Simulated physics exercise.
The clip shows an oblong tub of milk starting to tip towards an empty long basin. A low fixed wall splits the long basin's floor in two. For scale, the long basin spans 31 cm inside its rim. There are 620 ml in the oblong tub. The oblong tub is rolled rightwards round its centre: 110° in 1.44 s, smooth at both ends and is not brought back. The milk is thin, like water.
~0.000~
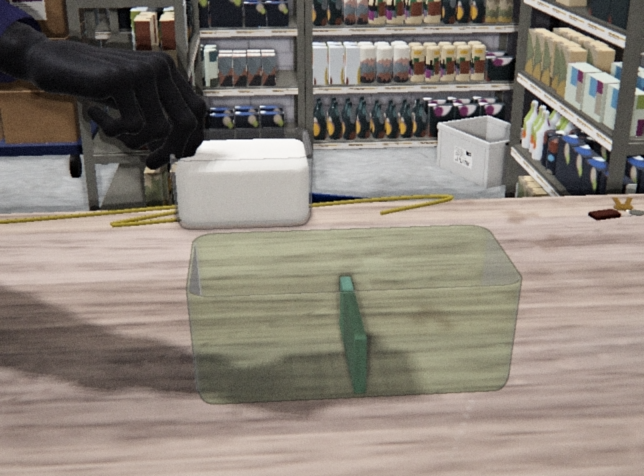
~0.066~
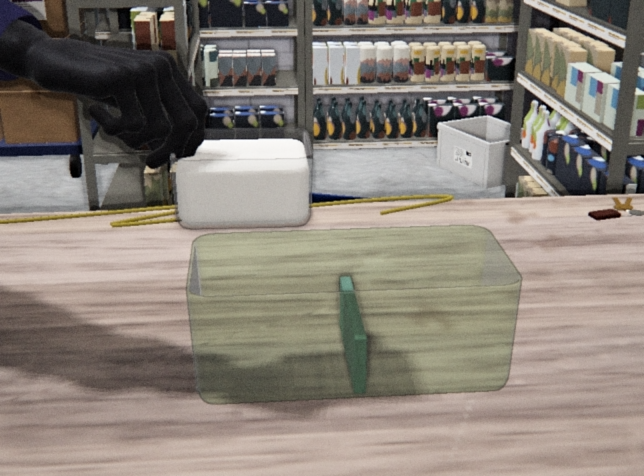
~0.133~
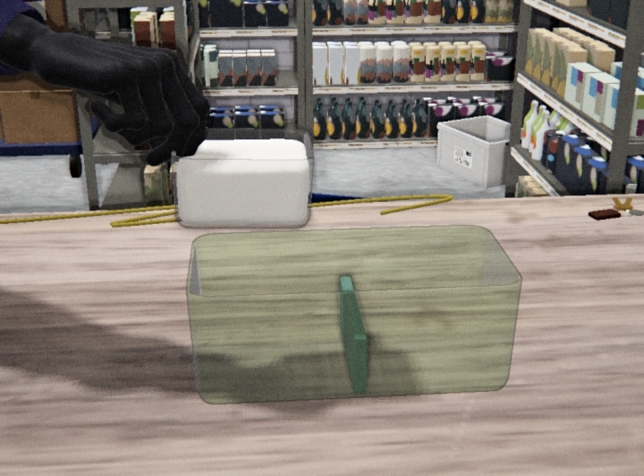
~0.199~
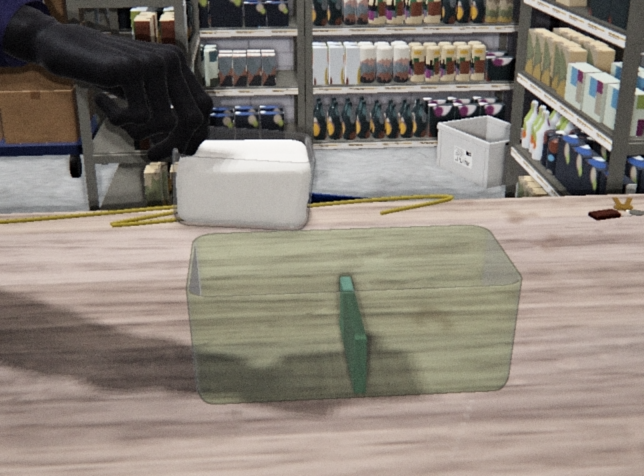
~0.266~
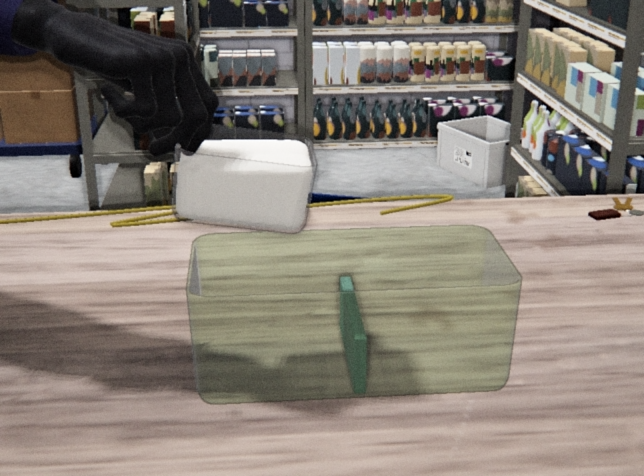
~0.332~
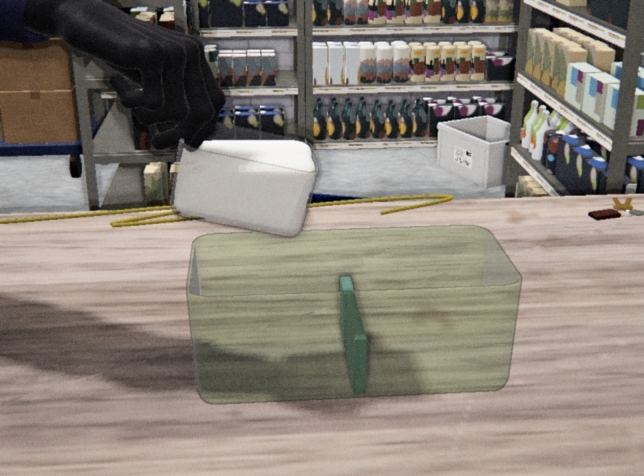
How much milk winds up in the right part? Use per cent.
Roughly 68 per cent is past the wall.
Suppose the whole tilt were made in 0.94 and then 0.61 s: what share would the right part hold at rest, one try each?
In turn about 65 and 50 per cent.
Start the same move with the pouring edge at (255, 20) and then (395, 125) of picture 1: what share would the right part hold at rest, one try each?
First 50, then 100 per cent.
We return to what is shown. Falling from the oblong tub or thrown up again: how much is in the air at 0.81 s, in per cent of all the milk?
Some 24 per cent.
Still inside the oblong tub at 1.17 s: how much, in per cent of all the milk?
Near 7 in a hundred.
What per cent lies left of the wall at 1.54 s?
About 32 per cent.
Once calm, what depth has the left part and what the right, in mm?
Some 10 mm on the left and 22 mm on the right.
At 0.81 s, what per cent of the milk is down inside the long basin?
About 34 per cent.
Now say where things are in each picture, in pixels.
In the first picture, it leans 0°; its right rim is at (309, 144); the milk meets the walls at (178, 155) and (306, 152); the long basin's rim runs from (191, 266) to (504, 254); the wall's top is at (353, 307).
In the second picture, it leans 1°; its right rim is at (309, 145); the milk meets the walls at (178, 155) and (306, 152).
In the third picture, it leans 2°; its right rim is at (310, 147); the milk meets the walls at (179, 154) and (307, 153).
In the fourth picture, it leans 5°; its right rim is at (311, 150); the milk meets the walls at (180, 154) and (309, 152).
In the fifth picture, it leans 9°; its right rim is at (313, 154); the milk meets the walls at (181, 155) and (310, 153).
In the sixth picture, it leans 14°; its right rim is at (314, 160); the milk meets the walls at (182, 155) and (313, 153).
Then, 0.81 s in, the tilt is 66° and 41 per cent is still to pour, 2 is left of the wall and 32 right of it.
Then, 1.17 s in, the tilt is 101° and 7 per cent is still to pour, 22 is left of the wall and 68 right of it.
Then, 1.54 s in, the tilt is 110° and 0 per cent is still to pour, 32 is left of the wall and 68 right of it.
Then, 1.94 s in, the tilt is 110° and 0 per cent is still to pour, 32 is left of the wall and 68 right of it.
Finally, 32 per cent lies left of the wall, 68 right of it and 0 outside.
